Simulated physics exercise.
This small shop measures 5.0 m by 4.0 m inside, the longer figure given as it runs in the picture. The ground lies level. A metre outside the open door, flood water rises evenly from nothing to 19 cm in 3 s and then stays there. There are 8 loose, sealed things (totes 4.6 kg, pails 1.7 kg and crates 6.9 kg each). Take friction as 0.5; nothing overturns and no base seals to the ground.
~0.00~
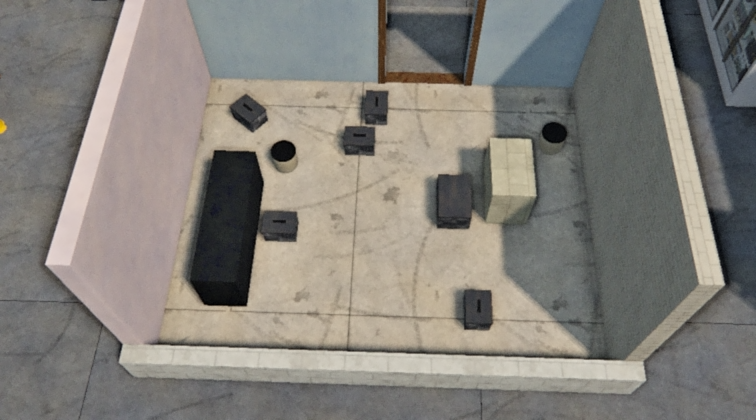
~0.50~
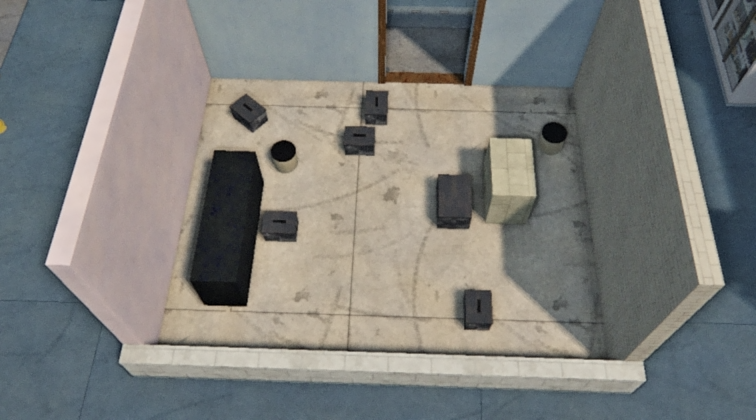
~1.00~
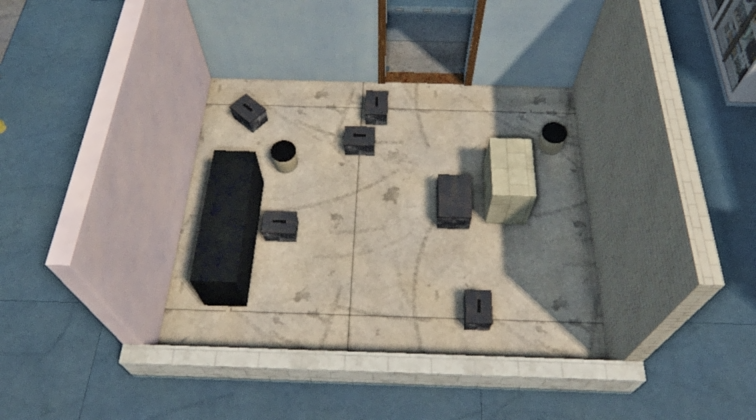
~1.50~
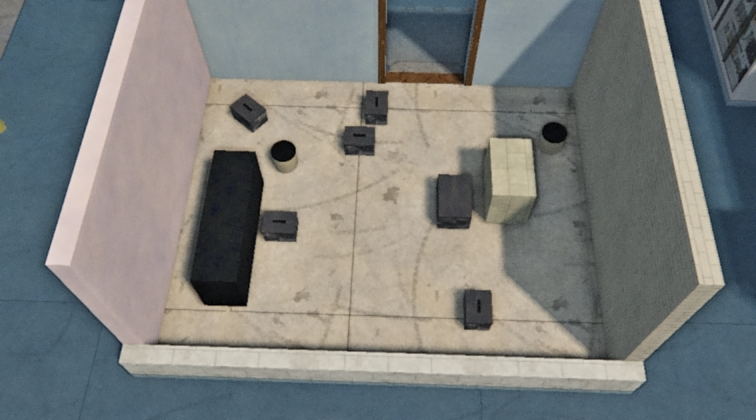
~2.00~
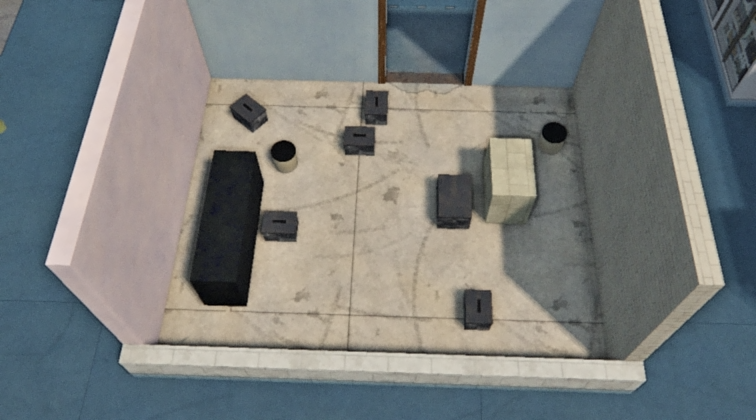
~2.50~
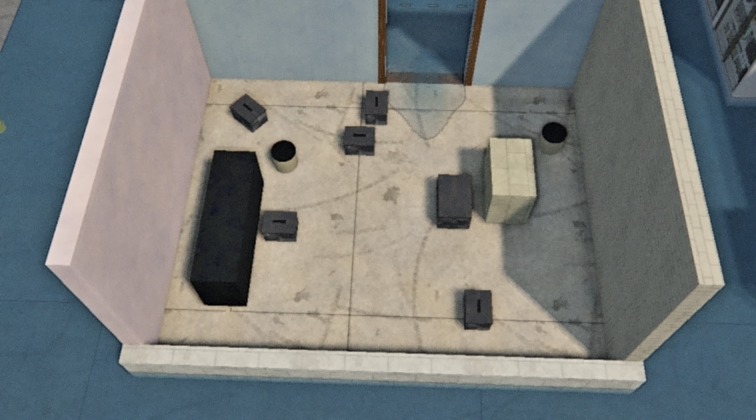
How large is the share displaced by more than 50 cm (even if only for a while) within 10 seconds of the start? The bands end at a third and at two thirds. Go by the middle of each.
It is one to two thirds.
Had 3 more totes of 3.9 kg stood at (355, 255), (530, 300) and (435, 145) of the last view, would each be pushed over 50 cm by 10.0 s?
In turn: Over, less, past it.
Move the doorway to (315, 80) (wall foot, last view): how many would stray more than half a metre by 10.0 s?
Then 5.
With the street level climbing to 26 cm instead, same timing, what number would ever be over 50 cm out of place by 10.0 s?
Then 7.
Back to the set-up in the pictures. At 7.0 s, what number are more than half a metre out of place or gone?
I count 4.
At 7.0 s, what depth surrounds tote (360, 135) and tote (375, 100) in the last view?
About 3 and 2 cm.
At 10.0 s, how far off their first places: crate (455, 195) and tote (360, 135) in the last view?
In that order: 140 cm, 120 cm.
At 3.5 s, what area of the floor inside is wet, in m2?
Some 3.5 m2.
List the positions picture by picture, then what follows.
In the first picture, a tote at (479, 306), on the bottom; a pail at (555, 132), on the bottom; water covers 0.0 m2; 0 of 8 have shifted.
In the second picture, a tote at (479, 306) rests on the ground; a pail at (555, 132), on the bottom; water covers 0.0 m2; 0 of 8 have shifted.
In the third picture, a tote at (479, 306), on the bottom; a pail at (555, 132), on the bottom; water covers 0.0 m2; 0 of 8 have shifted.
In the fourth picture, a tote at (479, 306) rests on the ground; a pail at (555, 132) rests on the ground; water covers 0.0 m2; 0 of 8 have shifted.
In the fifth picture, a tote at (479, 306) rests on the ground; a pail at (555, 132) rests on the ground; water covers 0.1 m2; 0 of 8 have shifted.
In the sixth picture, a tote at (479, 306) rests on the ground; a pail at (555, 132), on the bottom; water covers 0.7 m2; 0 of 8 have shifted.
After 3.5 s 0 of 8 are over 50 cm from their spots; 0 afloat.
After 4.5 s 0 of 8 are over 50 cm from their spots; 0 afloat.
After 7.0 s 4 of 8 are over 50 cm from their spots; 3 afloat.
After 10.0 s 4 of 8 are over 50 cm from their spots, and 4 have been at some point; 4 afloat.
